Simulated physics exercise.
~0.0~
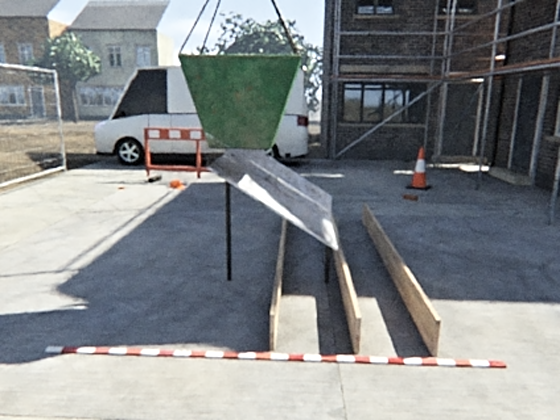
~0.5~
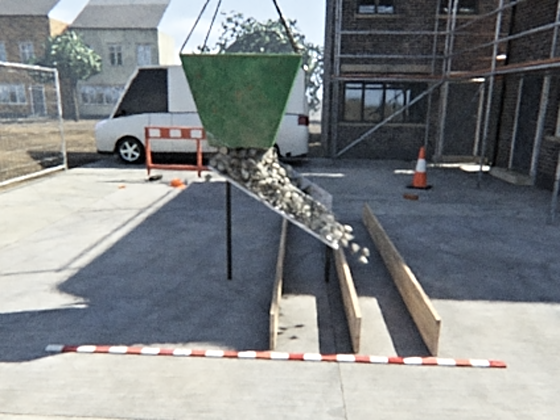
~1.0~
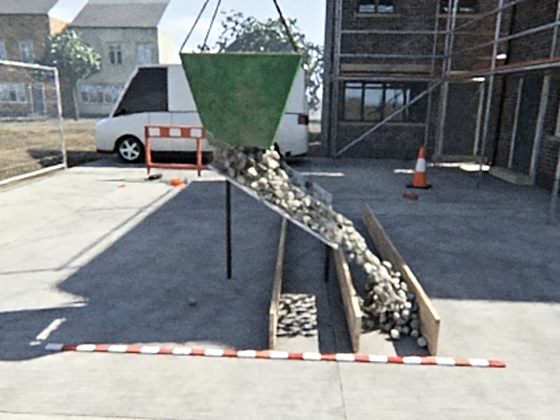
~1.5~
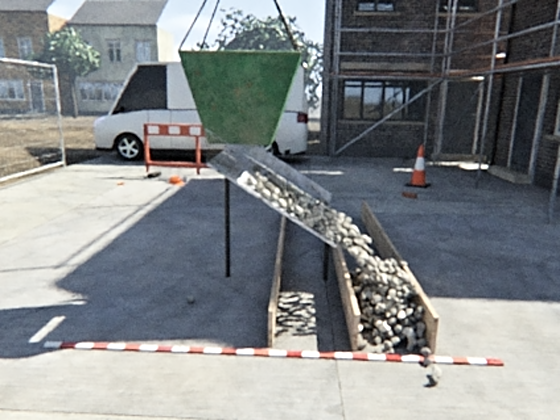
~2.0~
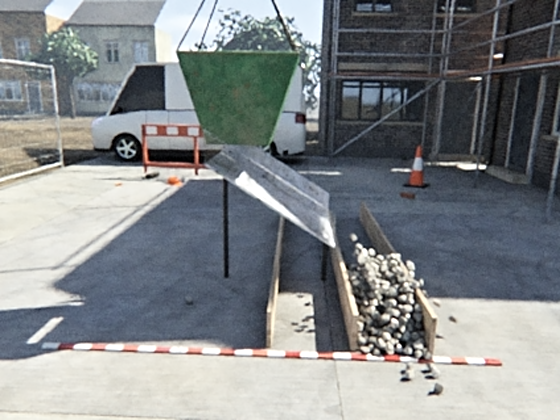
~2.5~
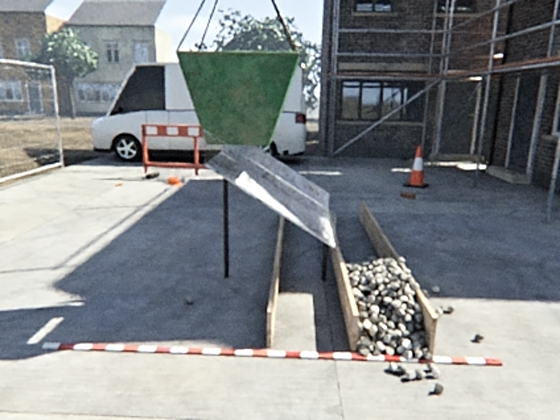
Grey stones drop from a green skip, slide down sloping steel and fill the right bay.
